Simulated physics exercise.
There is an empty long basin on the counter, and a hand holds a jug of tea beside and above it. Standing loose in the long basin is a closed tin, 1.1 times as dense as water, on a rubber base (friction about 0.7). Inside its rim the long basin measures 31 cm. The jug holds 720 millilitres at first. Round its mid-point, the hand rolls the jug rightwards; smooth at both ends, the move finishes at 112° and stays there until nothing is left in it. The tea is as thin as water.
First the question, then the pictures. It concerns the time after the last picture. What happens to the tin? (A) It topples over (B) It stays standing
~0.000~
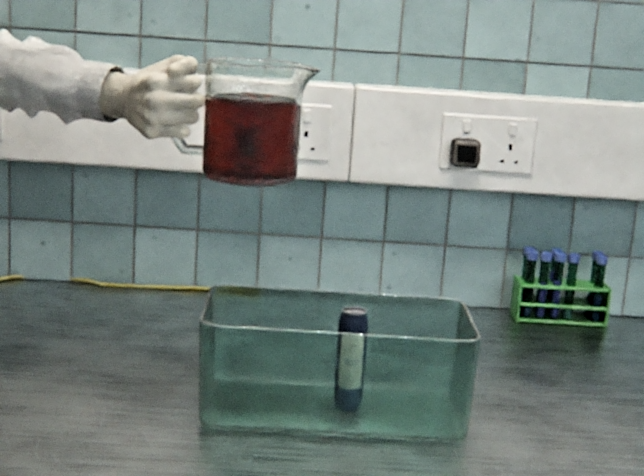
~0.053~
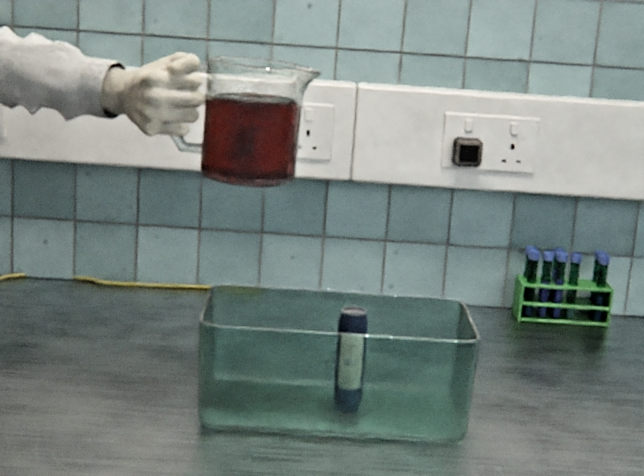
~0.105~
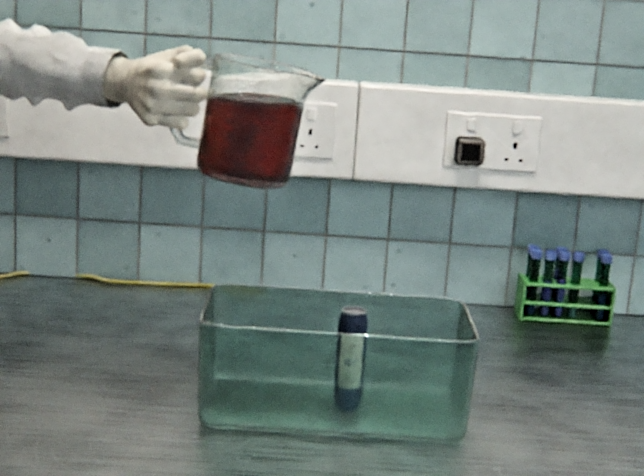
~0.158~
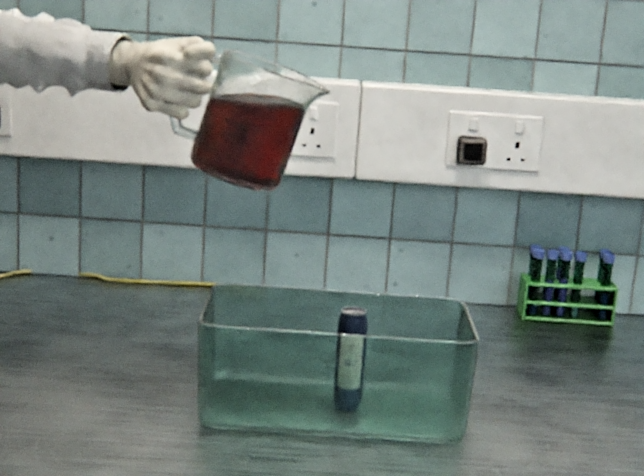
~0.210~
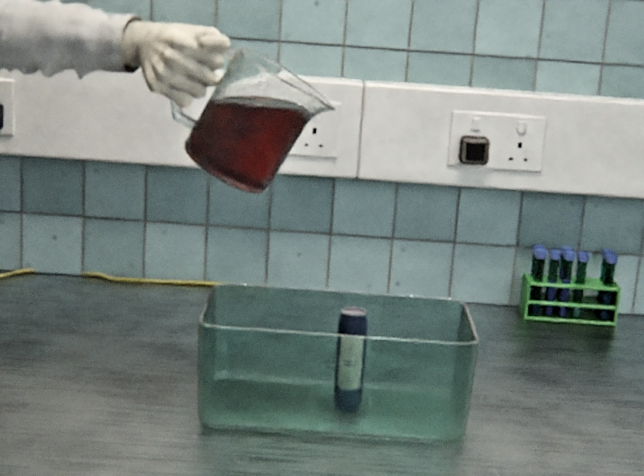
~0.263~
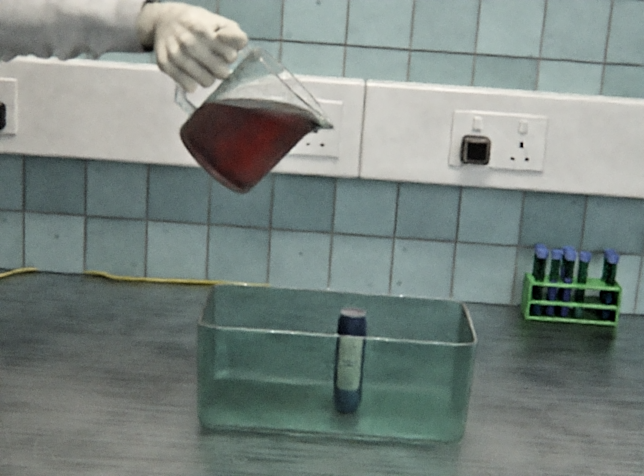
The answer is B.
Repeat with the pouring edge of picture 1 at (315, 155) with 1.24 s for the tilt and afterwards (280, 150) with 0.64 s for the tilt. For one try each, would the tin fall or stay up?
The tin overturns the first time and stays vertical the second time.
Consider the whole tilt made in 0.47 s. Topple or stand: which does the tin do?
Outcome - the tin remains standing.
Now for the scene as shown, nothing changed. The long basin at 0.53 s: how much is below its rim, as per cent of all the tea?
Near 5 in a hundred.
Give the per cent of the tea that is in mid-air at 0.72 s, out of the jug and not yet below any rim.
It comes to some 26 percent of the total.
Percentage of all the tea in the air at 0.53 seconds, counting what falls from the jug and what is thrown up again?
Around 36 in a hundred.
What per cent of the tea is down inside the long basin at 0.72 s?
About 60 per cent.
After 0.53 s the tilt is 103° and 59 per cent is still to pour; the tin stands where it began.
After 0.72 s the tilt is 112° and 13 per cent is still to pour; the tin stands where it began.
After 0.92 s the tilt is 112° and 1 per cent is still to pour; the tin stands where it began.
After 1.14 s the tilt is 112° and 0 per cent is still to pour; the tin stands where it began.
In the end the tin stands where it began.
